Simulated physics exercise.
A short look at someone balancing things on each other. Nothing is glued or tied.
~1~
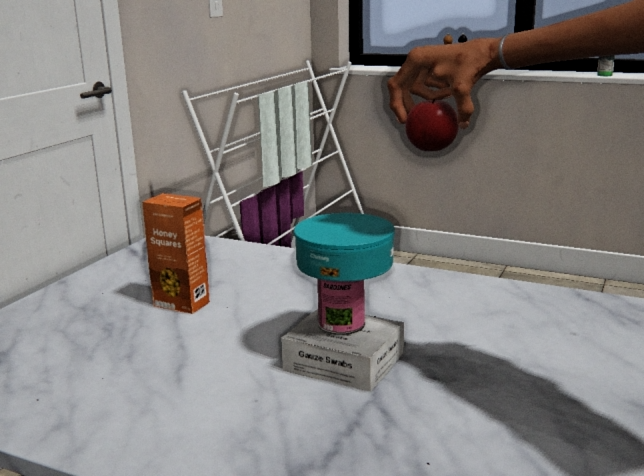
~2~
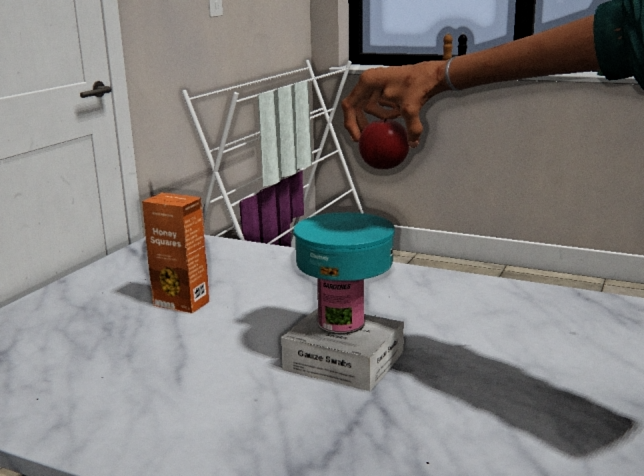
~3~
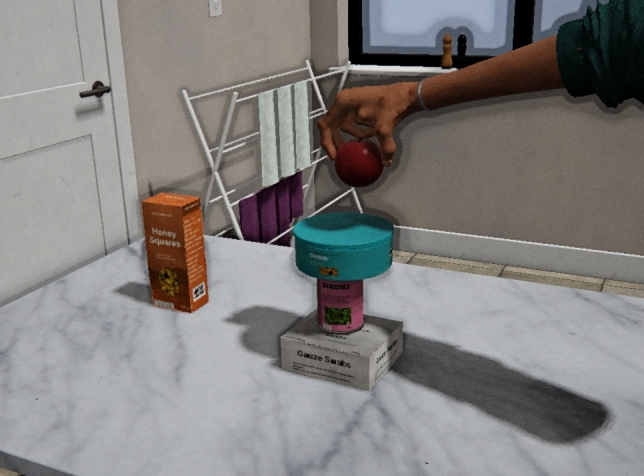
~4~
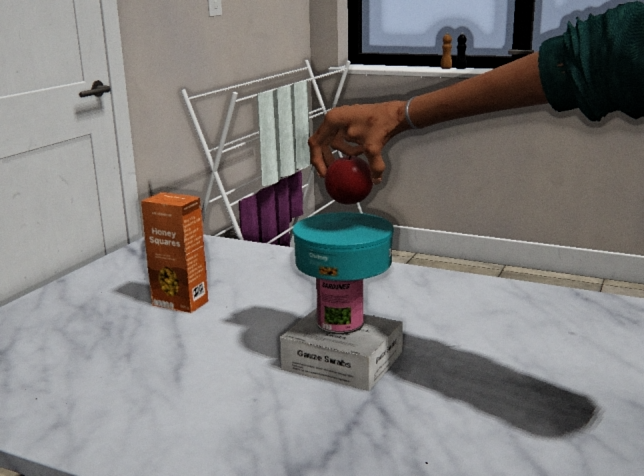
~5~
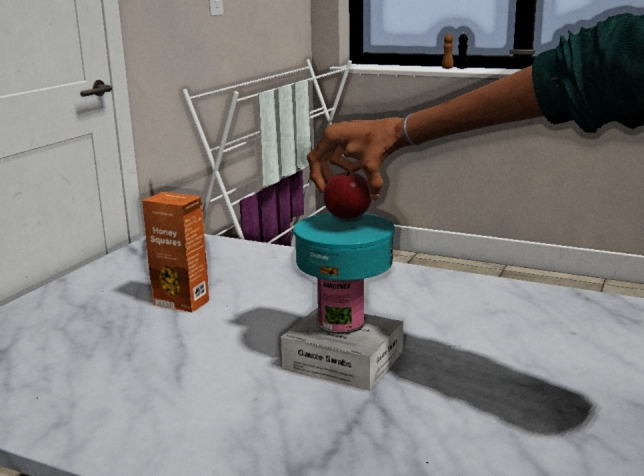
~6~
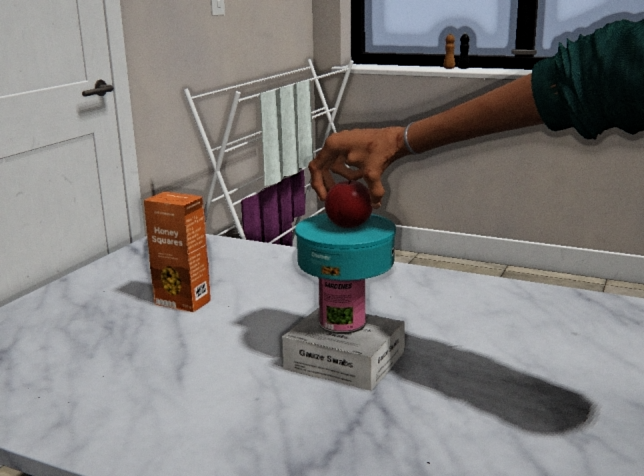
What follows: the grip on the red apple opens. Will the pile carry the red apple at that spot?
Outcome: The pile holds.
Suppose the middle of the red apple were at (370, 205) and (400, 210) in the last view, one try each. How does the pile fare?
First try: It holds; second try: It loses its balance.
Then, 0.60 s on from there, no change.
Then, 1.40 s on from there, red apple resting near (349, 205).
In the end, all 5 unmoved. At the end, from the last picture's camera, red apple near (349, 205). The pile keeps its balance.
